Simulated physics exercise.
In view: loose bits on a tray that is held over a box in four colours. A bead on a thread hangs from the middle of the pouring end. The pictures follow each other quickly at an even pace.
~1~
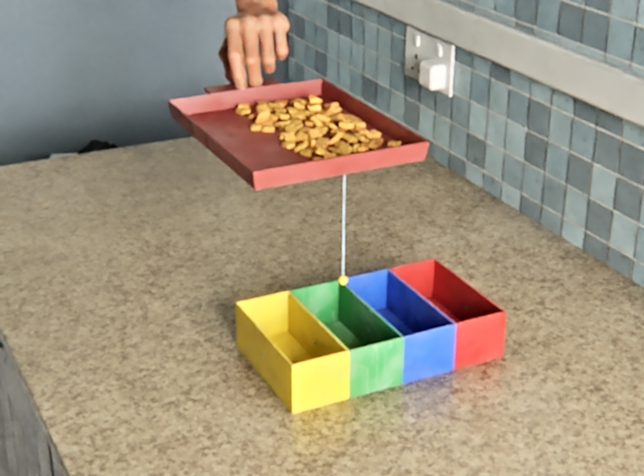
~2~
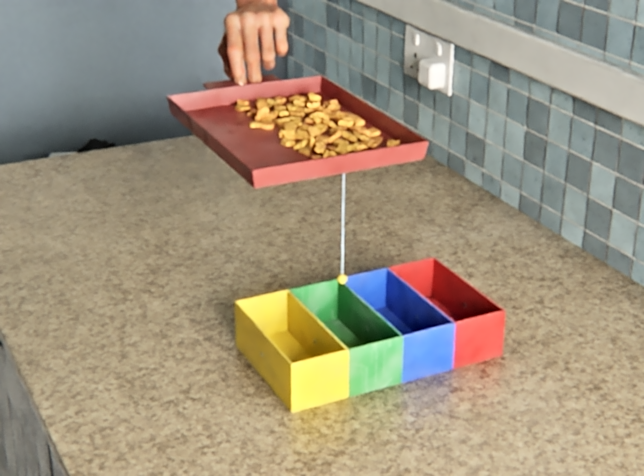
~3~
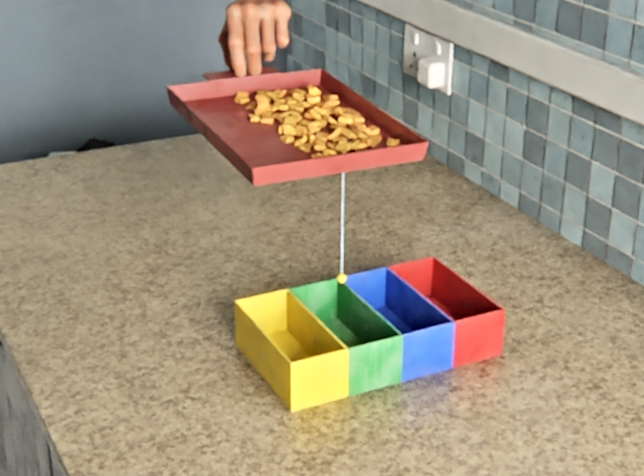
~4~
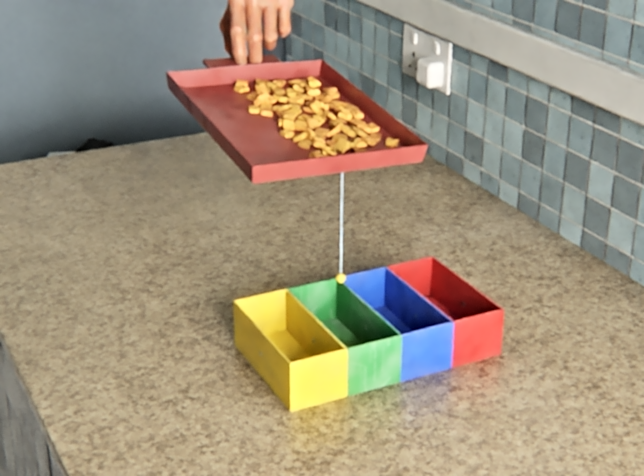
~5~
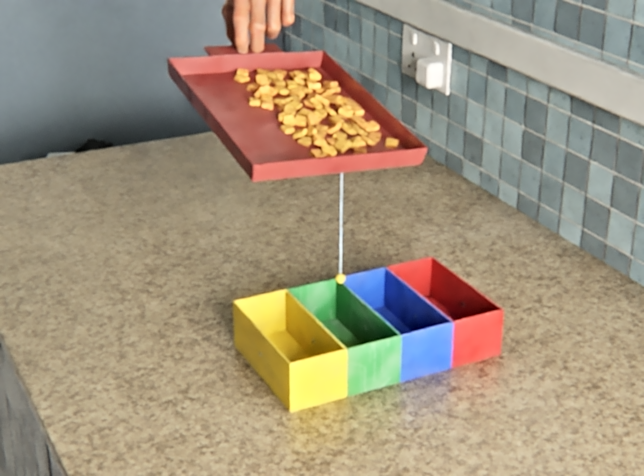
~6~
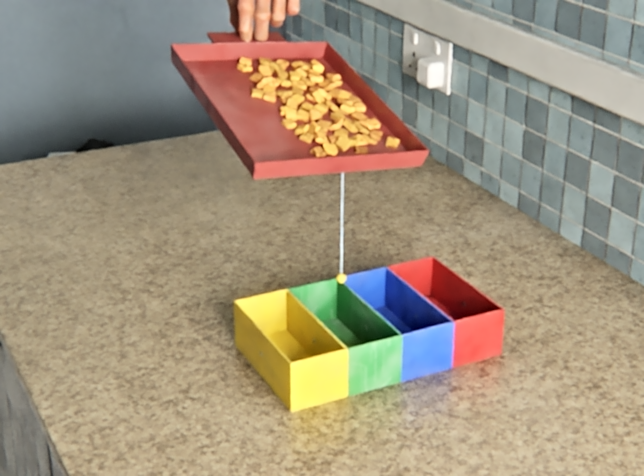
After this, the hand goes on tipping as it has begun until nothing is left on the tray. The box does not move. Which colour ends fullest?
It favours the red compartment.
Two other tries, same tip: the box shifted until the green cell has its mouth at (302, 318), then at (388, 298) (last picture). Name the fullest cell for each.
The first try: The red one. The second: The blue one.
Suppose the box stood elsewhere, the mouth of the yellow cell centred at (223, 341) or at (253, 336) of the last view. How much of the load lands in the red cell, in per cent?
In turn 10 and 70 in a hundred.
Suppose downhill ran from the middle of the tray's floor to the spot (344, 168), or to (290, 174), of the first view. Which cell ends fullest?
One: Blue. Two: The yellow cell.
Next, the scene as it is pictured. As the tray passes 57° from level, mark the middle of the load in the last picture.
Around (382, 129).
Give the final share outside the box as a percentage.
Close to 0 per cent.
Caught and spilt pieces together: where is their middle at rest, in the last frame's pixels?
Near (426, 321).
Shortly afterwards, tray tipped steeply; the whole lot on the tray.
Next, tray tipped right over; the bulk on the tray; a little in the red cell; only a few in the blue cell; a little falling or outside the box.
Some moments later, tray tipped past a quarter turn; near two thirds in the red cell; near a quarter in the blue cell; only a few in the green cell; only a few falling or outside the box.
In the end, tray tipped past a quarter turn; near two thirds in the red cell; near a quarter in the blue cell; only a few in the green cell; none at all in the yellow cell; only a few outside the box.
